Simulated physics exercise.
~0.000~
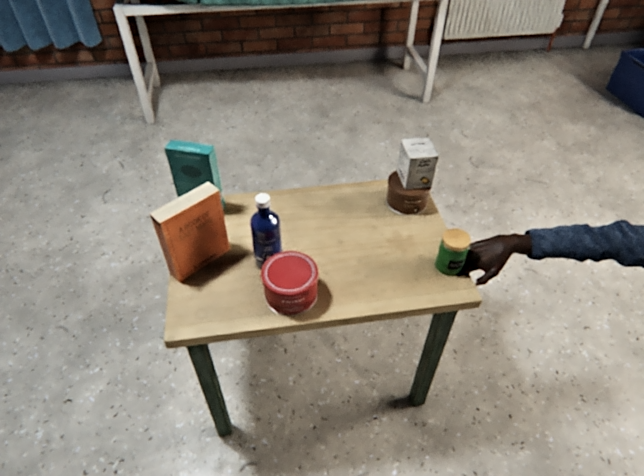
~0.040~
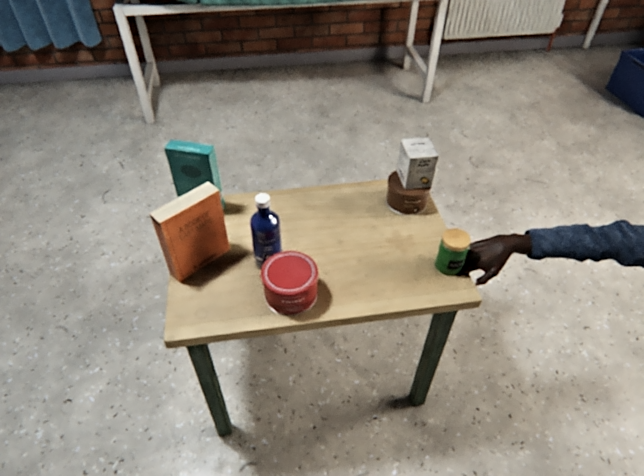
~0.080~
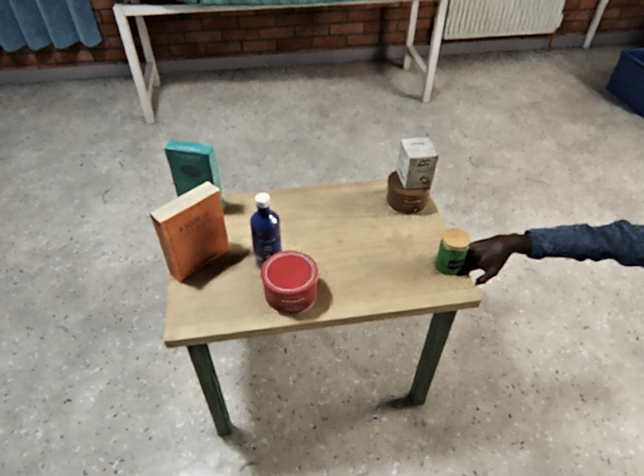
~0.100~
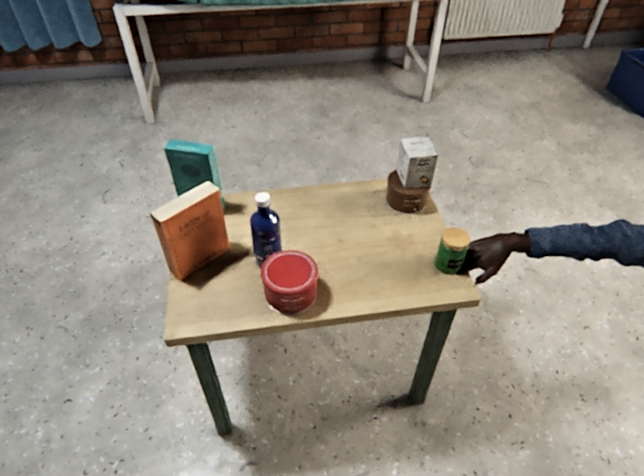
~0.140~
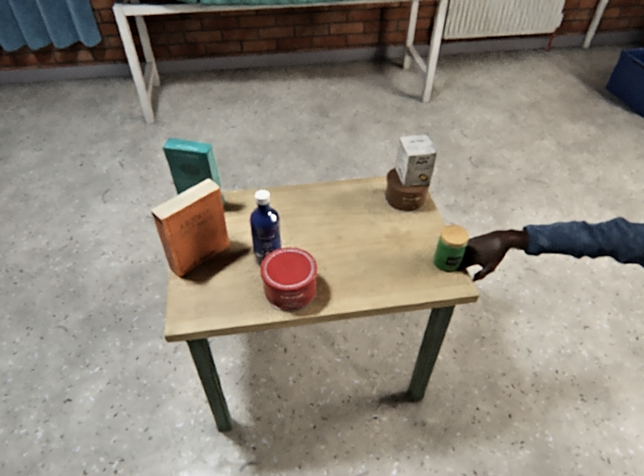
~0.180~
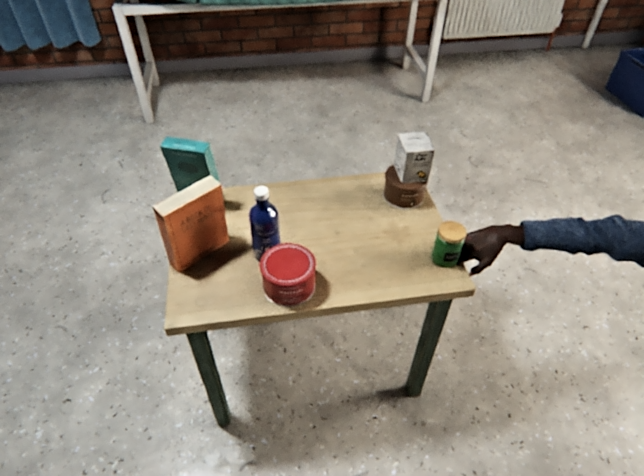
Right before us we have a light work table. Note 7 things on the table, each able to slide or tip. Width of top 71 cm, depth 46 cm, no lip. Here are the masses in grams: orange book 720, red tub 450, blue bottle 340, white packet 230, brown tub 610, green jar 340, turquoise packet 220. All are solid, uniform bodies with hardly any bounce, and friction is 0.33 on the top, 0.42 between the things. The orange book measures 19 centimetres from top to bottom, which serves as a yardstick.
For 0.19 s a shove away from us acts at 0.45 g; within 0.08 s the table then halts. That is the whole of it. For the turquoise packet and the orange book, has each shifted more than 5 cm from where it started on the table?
Result: The turquoise packet is going to wander off, the orange book is going to wander off.
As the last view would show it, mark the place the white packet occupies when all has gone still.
(402, 134), roughly.
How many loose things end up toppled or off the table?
2.
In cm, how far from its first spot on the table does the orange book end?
Net shift near 12 cm.
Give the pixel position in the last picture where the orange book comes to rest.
It comes to rest near (177, 190).
Around 0.28 s, table shifted 10 cm; turquoise packet at 28° to upright near (190, 167); orange book at 15° to upright near (199, 210); blue bottle shifted 2 cm.
Around 0.38 s, table shifted 11 cm; turquoise packet at 58° to upright near (186, 170); orange book at 13° to upright near (202, 200).
Around 0.48 s, table shifted 11 cm; turquoise packet on its side near (185, 183); orange book at 3° to upright near (199, 197); white packet shifted 2 cm.
Around 0.88 s, table shifted 11 cm; turquoise packet on its side near (185, 183); orange book at 55° to upright near (181, 187); white packet shifted 2 cm.
Finally (1.6 s), on their side or leaning hard on the table, orange book and turquoise packet; the other 5 still in place (within 5 cm). In the last view, turquoise packet near (182, 183), orange book near (177, 190).
